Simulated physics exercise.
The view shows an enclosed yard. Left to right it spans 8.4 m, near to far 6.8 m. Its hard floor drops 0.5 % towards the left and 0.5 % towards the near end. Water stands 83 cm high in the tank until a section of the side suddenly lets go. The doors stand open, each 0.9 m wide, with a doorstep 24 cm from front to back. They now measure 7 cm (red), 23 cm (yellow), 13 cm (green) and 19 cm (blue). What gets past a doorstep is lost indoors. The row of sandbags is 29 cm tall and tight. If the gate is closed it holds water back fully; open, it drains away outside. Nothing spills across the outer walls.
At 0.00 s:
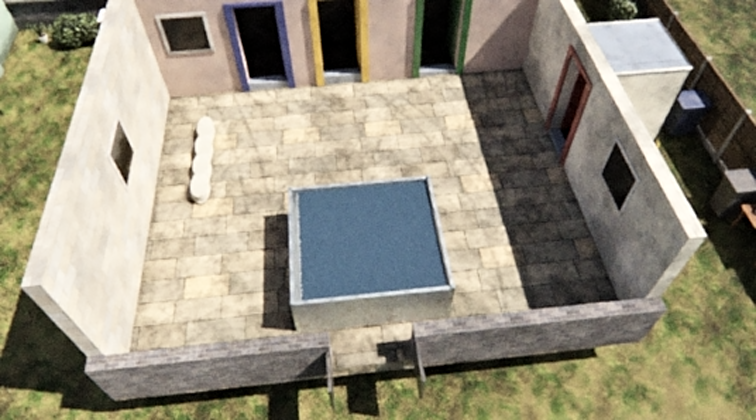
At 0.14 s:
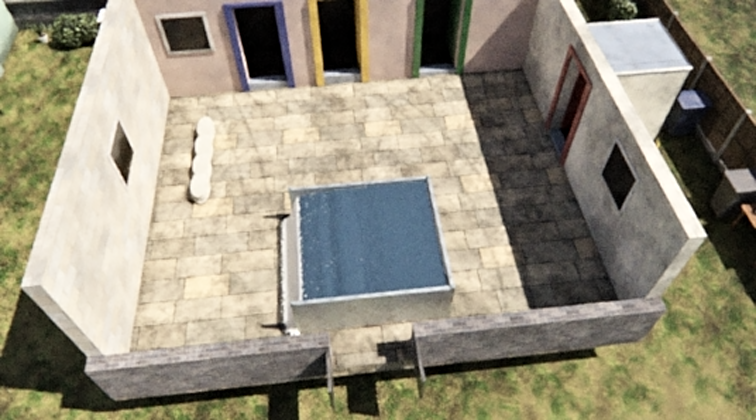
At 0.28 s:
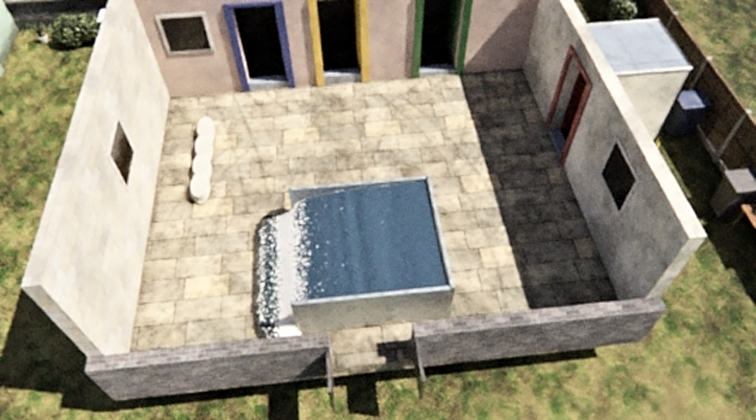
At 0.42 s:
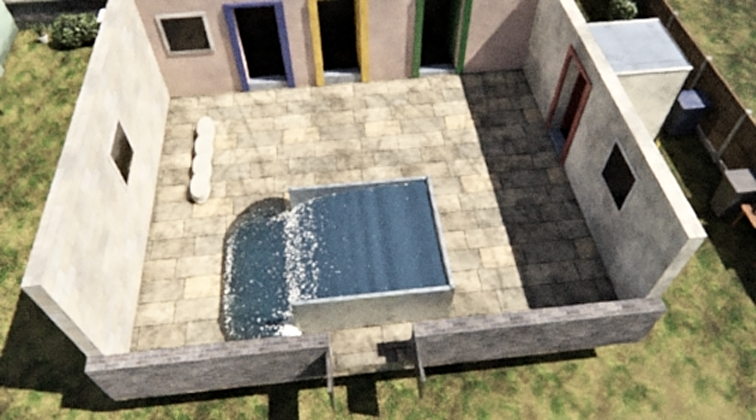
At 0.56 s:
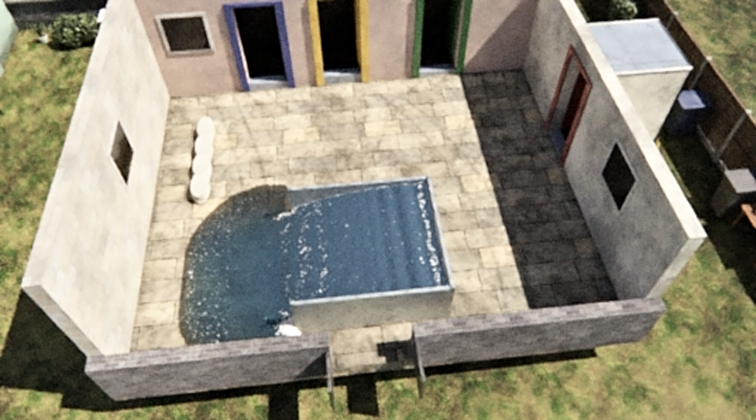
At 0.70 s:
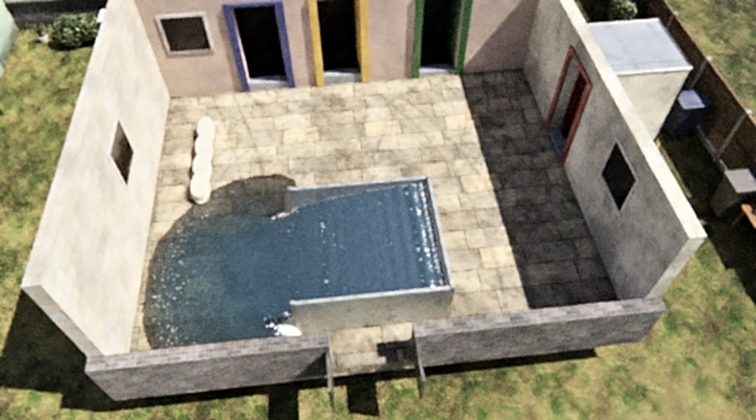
Dark blue water fills a pale square tank near the front of a walled, stone-paved yard, seen from above by a still camera. Blue, yellow and green doorways line the back wall, a red one stands at right, and a white lumpy object lies at left. The tank's left side opens and water pours out in white froth, spreading leftward and back across the paving in a widening rounded sheet.
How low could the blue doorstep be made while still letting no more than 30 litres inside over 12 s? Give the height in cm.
About 10 cm.
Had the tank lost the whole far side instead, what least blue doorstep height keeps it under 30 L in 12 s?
About 24 cm.
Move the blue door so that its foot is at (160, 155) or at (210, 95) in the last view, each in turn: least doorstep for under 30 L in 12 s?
Roughly 14.0 and 28 cm.
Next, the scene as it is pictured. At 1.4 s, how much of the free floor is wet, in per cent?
Some 20 per cent of it.
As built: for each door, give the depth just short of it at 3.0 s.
In cm: Red 0, yellow 0, green 0, blue 8.
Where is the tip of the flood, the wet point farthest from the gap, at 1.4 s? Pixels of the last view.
Near (159, 170).
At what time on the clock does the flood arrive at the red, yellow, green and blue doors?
Red 6.5 s, yellow 3.8 s, green 5.5 s, blue 2.8 s.
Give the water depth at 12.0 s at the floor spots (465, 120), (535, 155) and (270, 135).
Roughly 8, 7 and 8 cm, in turn.
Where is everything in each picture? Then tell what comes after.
In the first frame, still water, 83 cm deep, in the tank at (366, 238); the blue door at (263, 54) is dry.
In the second frame, water pours out at (297, 262) and has run 0.3 m, to (282, 308); about 10 cm deep outside, 83 cm at the back.
In the third frame, the gap is at (297, 263), the front 0.7 m out at (258, 323); the back of the tank holds 83 cm.
In the fourth frame, the front is at (223, 317), 1.3 m from the gap at (297, 264); 3.8 m2 of floor is wet, 83 cm left at the back.
In the fifth frame, the gap is at (298, 265), the front 2.0 m out at (184, 321); the back of the tank holds 75 cm.
In the sixth frame, the gap is at (298, 265), the front 2.7 m out at (149, 297); the back of the tank holds 69 cm; 2.9 m in a straight line remain to the blue door at (263, 54).
After 1.4 s water covers 20 % of the floor, deepest (61 cm) near (128, 366); it has not reached the blue door.
After 3.0 s water covers 35 % of the floor, deepest (48 cm) near (178, 100); 8 cm at the blue door, 0 litres in over its 19 cm doorstep.
After 12.0 s water covers 95 % of the floor, deepest (18 cm) near (521, 304); 7 cm at the blue door, 0 litres in over its 19 cm doorstep.
At the blue door as built, the water arrived by 2.8 s and peaked near 17 cm at 6.8 s.
With a doorstep of 8.5 cm, 52 litres would have come in within the 12 s; with 11.5 cm, 17 litres. So under 30 litres takes about 10 cm.
